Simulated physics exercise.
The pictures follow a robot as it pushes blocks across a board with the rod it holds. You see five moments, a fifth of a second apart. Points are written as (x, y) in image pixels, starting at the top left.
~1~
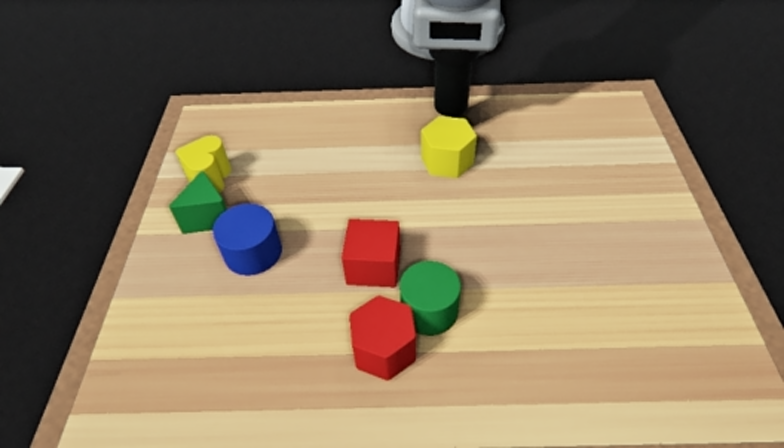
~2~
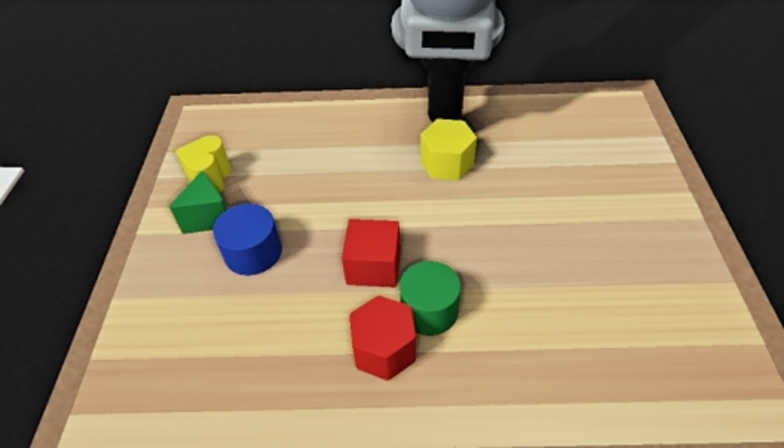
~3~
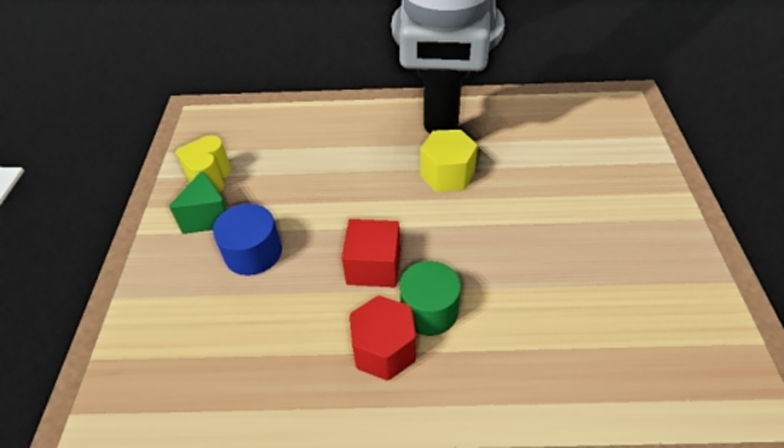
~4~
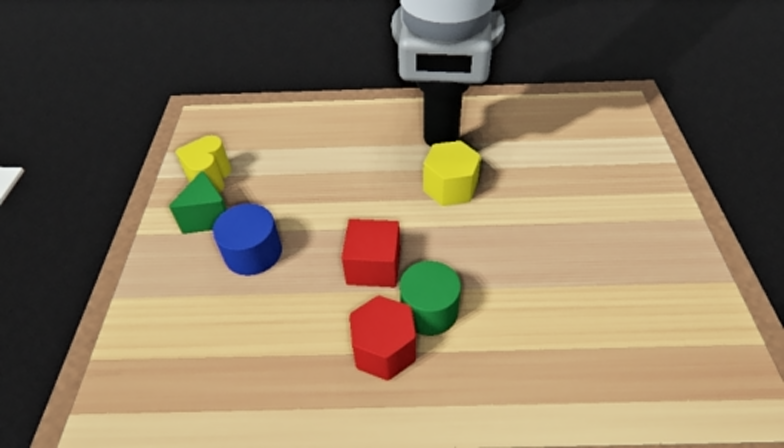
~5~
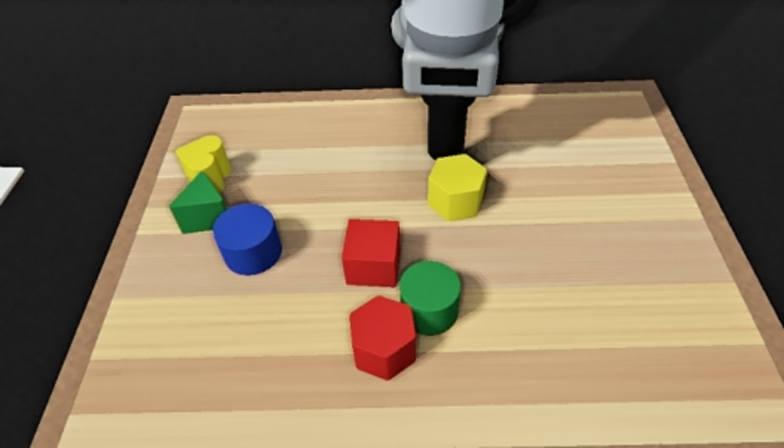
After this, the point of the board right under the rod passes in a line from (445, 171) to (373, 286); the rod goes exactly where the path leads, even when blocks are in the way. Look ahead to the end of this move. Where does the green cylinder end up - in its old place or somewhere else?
At the end of the path, it will still be in place.
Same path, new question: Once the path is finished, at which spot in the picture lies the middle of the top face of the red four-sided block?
It should be at about (327, 283).
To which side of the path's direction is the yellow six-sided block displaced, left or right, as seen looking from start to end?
Gets pushed left.
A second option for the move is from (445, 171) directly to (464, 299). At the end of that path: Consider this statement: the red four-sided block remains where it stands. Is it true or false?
That statement is accurate.
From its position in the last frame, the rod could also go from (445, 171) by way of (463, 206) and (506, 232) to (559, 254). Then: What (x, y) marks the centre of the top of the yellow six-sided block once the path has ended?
My estimate: (494, 239).
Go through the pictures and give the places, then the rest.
Tip of the rod (451, 108), middles of tops, red four-sided block (371, 239), green cylinder (430, 284), yellow six-sided block (449, 132), in the first frame.
Rod (445, 117), yellow six-sided block (449, 135), in the second frame.
Rod (441, 127), yellow six-sided block (449, 146), in the third frame.
Rod (441, 139), yellow six-sided block (452, 159), in the fourth frame.
Rod (446, 152), red four-sided block (371, 239), green cylinder (430, 284), yellow six-sided block (458, 173), in the fifth frame.
The first path, step by step. One third of the way, rod (423, 186); yellow six-sided block (460, 199), turned 45° anticlockwise.
Two thirds of the way, rod (398, 225); red four-sided block (366, 247), turned 15° clockwise; yellow six-sided block (461, 201), turned 50° anticlockwise.
At the end, rod (371, 268); red four-sided block (327, 283), turned 50° clockwise; green cylinder unmoved; yellow six-sided block (461, 201), turned 50° anticlockwise.
